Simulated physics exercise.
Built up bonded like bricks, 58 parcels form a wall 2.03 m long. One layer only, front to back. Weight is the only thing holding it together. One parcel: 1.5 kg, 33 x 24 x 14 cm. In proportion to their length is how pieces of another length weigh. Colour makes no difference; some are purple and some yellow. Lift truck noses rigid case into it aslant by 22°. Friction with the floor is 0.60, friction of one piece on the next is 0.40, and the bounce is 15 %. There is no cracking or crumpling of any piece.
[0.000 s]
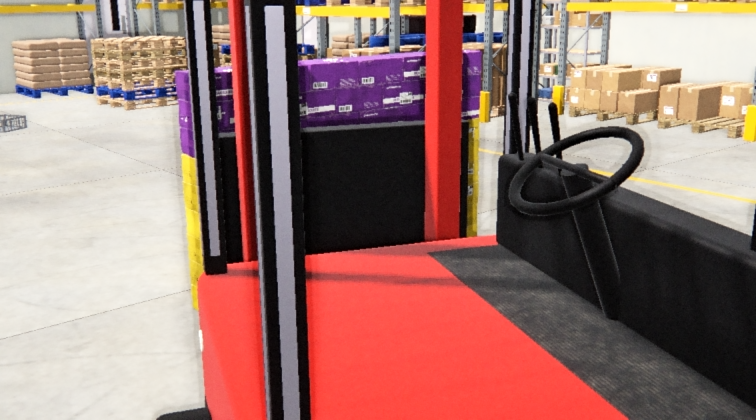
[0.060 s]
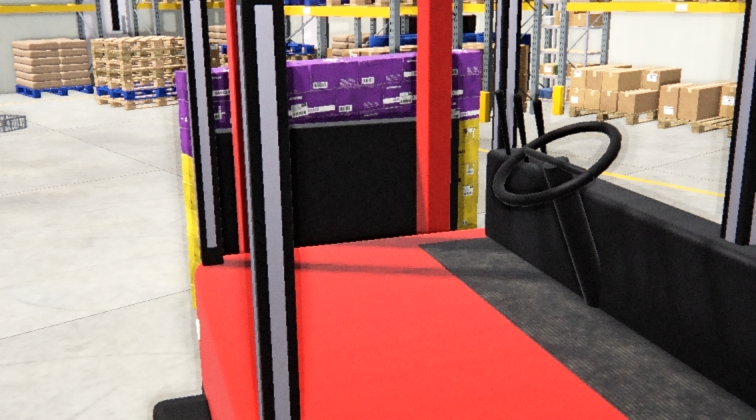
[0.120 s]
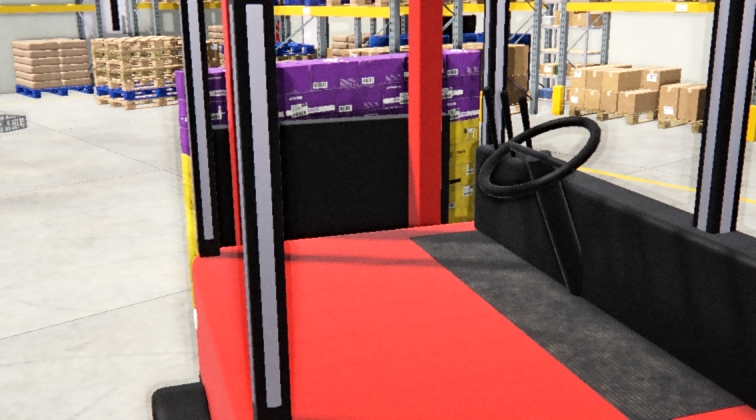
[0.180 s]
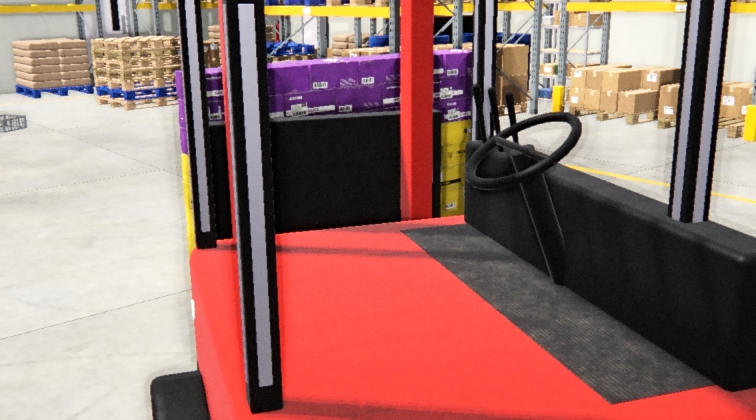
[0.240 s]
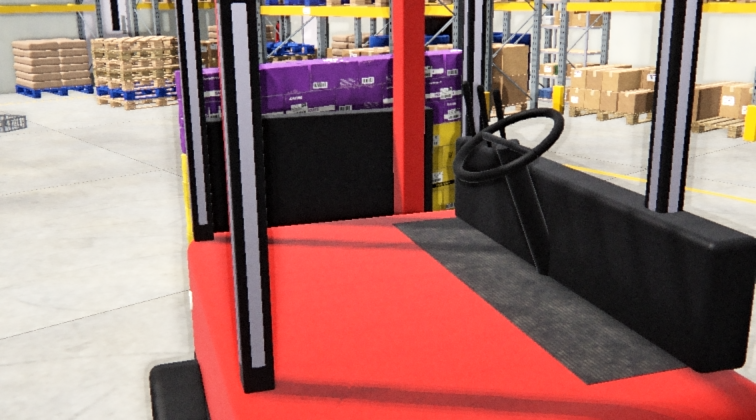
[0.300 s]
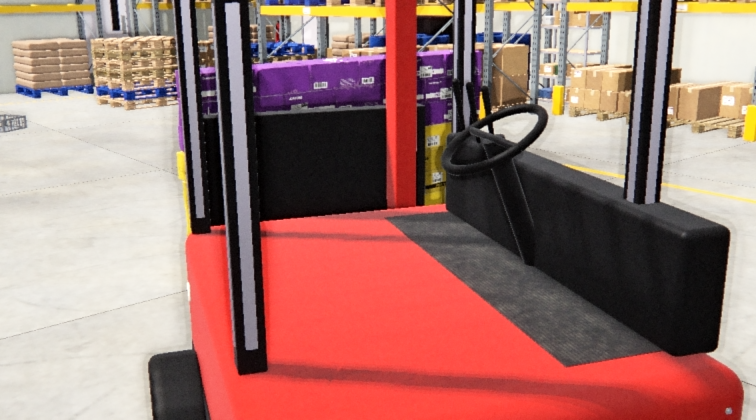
Red lift truck driving away across a warehouse floor, closing on a wall of purple and yellow parcels and nudging into it.
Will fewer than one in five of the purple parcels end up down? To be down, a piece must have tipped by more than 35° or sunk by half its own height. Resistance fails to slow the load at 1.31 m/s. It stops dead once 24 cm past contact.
No, between a fifth and a half will.
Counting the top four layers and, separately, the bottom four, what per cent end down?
Top share 40 per cent; bottom share 0 per cent.
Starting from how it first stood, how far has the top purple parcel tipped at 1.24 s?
About 0°.
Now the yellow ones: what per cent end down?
Yellow share down - 10 in a hundred.
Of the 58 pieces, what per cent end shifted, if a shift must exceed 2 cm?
I make it 20 per cent.
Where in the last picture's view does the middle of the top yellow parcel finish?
Look near (197, 270) in the final frame.
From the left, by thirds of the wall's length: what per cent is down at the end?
Left third 40 per cent, middle 10 per cent, right 0 per cent.
By 0.54 s, none of the 19 purple parcels down (0 of 58 in all colours); top purple parcel unmoved; top yellow parcel tilted 20°.
By 1.24 s, 8 of the 19 purple parcels down (10 of 58 in all colours); top purple parcel unmoved; top yellow parcel upside down.
When it is over (3.9 s), 8 of the 19 purple parcels down (10 of 58 in all colours); top purple parcel unmoved; top yellow parcel upside down. That is 42 per cent. In pixels of the last frame, middles, top purple parcel near (452, 63), top yellow parcel near (197, 270).
